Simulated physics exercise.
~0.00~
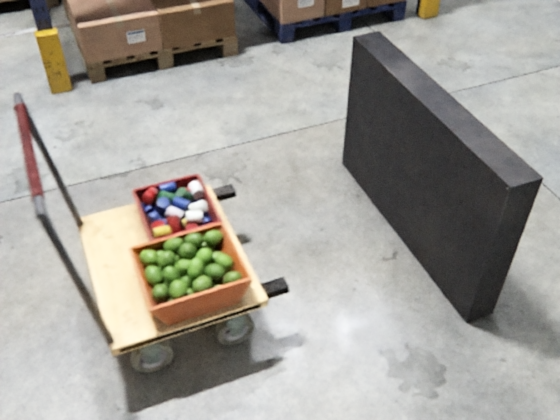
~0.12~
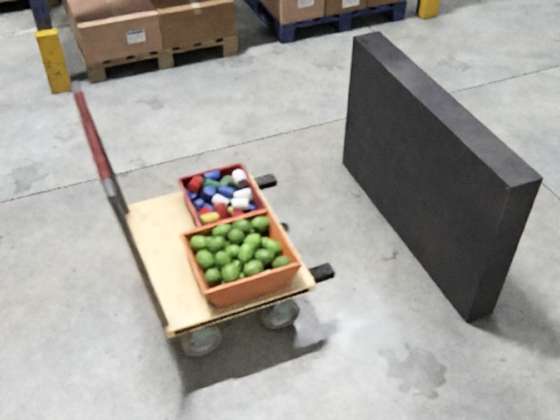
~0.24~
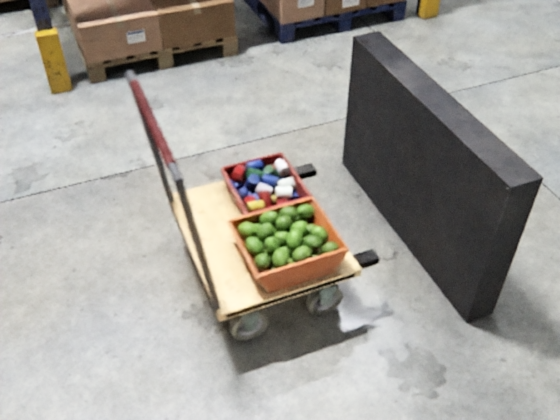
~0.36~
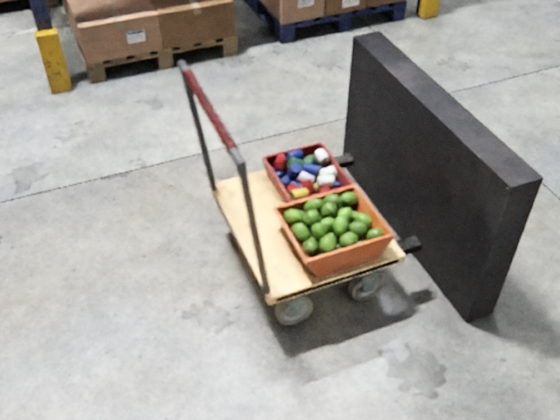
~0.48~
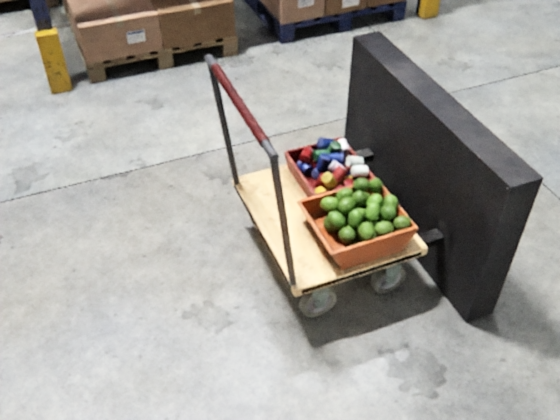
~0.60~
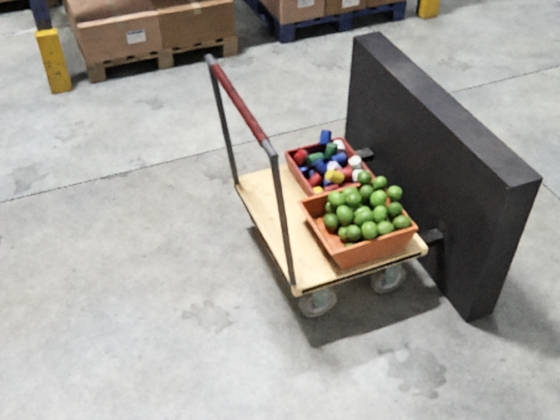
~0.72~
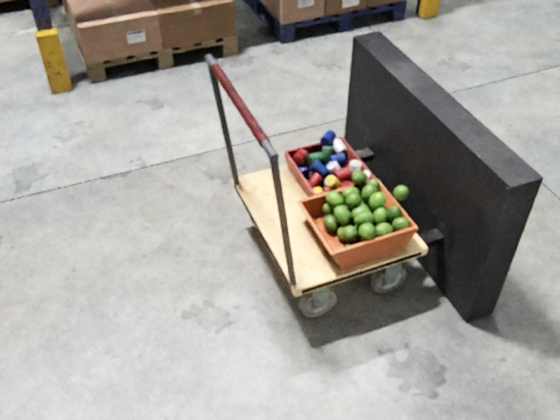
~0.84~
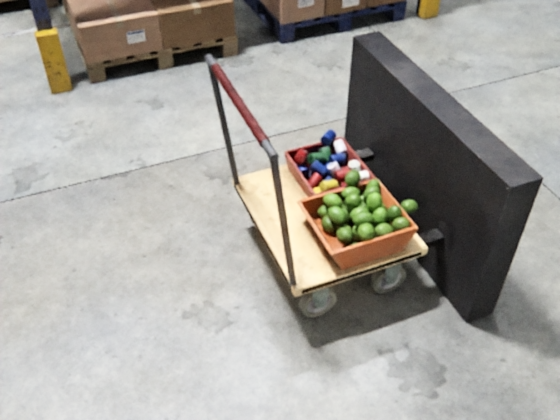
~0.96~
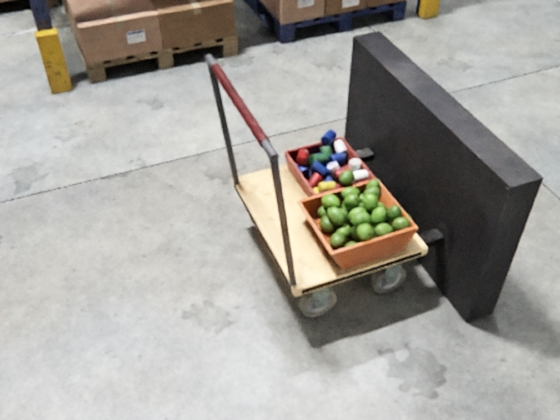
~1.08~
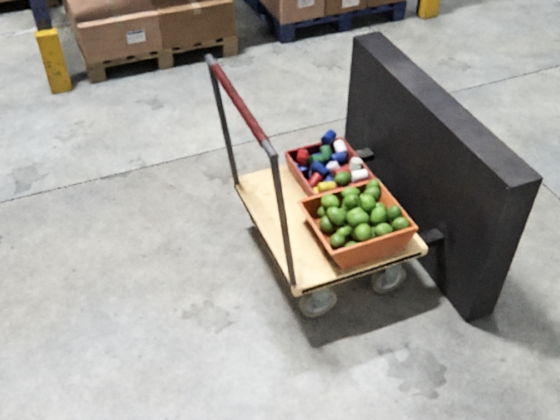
On a concrete warehouse floor, a flat trolley carrying a red tray of colourful jars and an orange tray of limes rolls right until its buffers meet a dark upright block. The goods surge forward, a lime or two tipping over the edge, and the rest settle in the trays.
